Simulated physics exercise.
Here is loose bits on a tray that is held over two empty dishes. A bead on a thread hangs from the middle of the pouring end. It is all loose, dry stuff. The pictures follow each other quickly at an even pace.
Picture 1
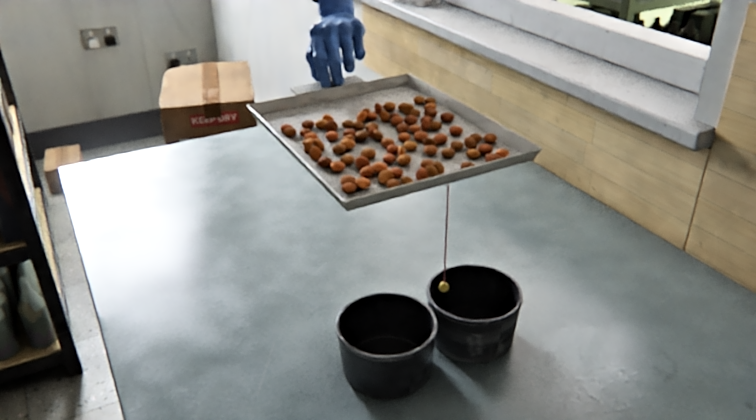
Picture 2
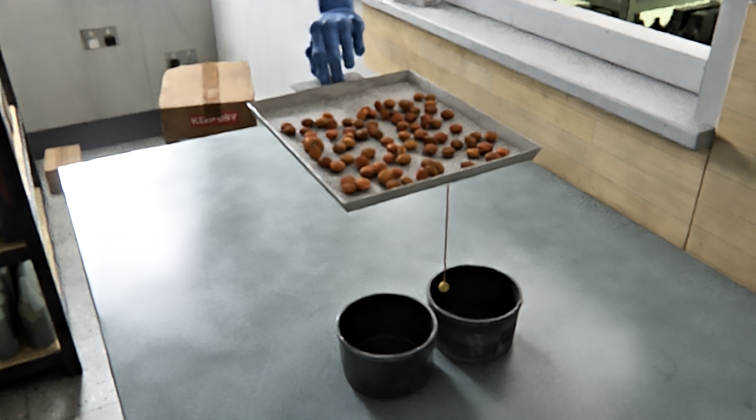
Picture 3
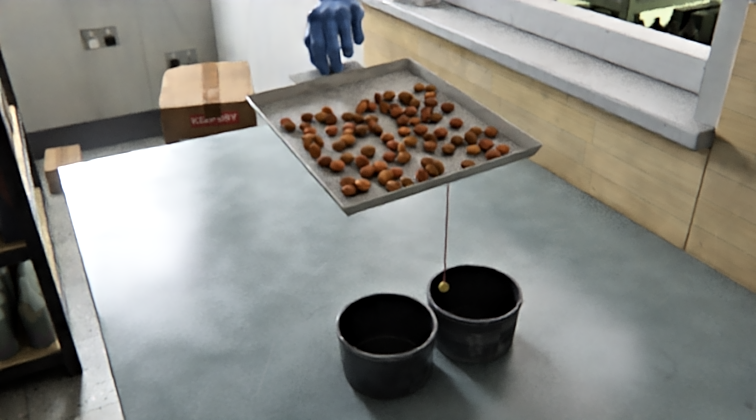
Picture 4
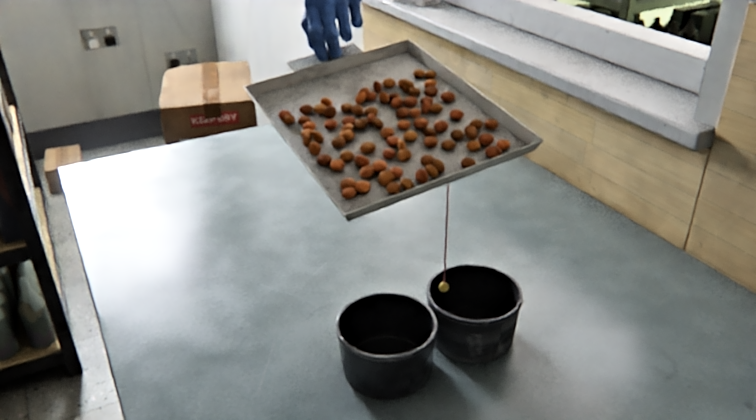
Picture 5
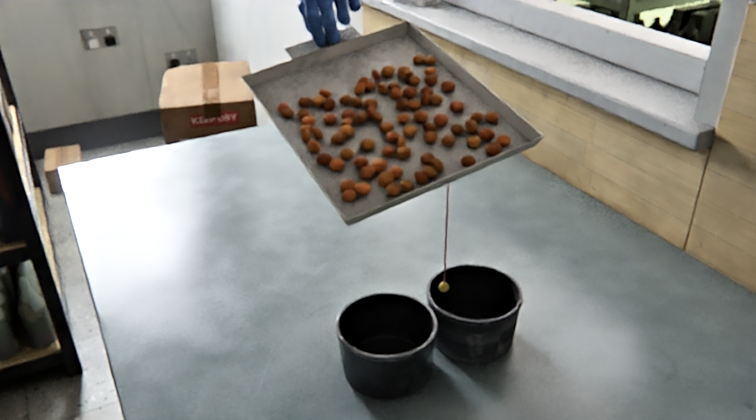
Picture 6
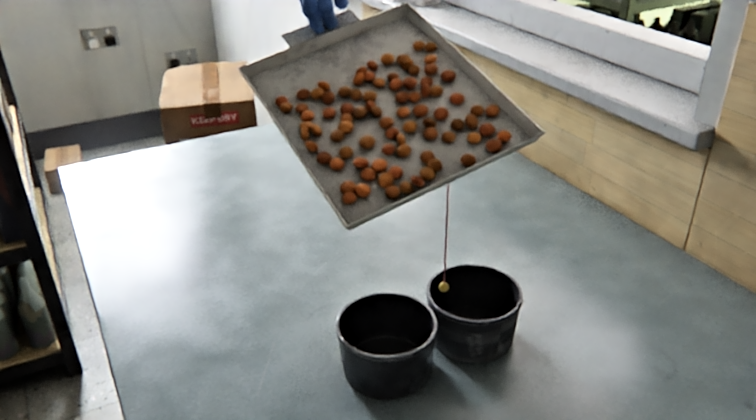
A blue-gloved hand steadily tilted a tray of small brown bits above two empty black dishes, raising the far end while the near left corner dipped, and the hanging bead barely moved.
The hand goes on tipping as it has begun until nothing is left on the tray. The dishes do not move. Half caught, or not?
The two hold more than half of the load.
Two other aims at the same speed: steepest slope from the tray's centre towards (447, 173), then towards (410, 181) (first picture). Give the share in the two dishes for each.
Near 30 % and 50 %.
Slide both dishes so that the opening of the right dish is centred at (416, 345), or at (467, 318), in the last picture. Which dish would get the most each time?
At the first place right, at the second the dish on the left.
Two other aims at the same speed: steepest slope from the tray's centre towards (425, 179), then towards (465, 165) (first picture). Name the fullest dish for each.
In turn: Left; the right dish.
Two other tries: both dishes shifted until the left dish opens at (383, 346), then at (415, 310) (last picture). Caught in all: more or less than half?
In turn: The larger part; below a half.
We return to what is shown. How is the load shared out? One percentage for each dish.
Left dish: 80 %, right dish: 0 %.
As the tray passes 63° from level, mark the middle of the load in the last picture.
Close to (372, 192).
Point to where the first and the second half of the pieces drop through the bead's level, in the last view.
At about (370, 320), then at (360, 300).
Soon, tray tipped steeply; most on the tray; a small part in the air.
A while on, tray tipped past a quarter turn; a stray few on the tray; most in the left dish; about a quarter outside both; a stray few in the air.
Towards the end, tray tipped past a quarter turn; most in the left dish; about a quarter outside both.
Finally, tray tipped past a quarter turn; most in the left dish; none in the right dish; about a quarter outside both.
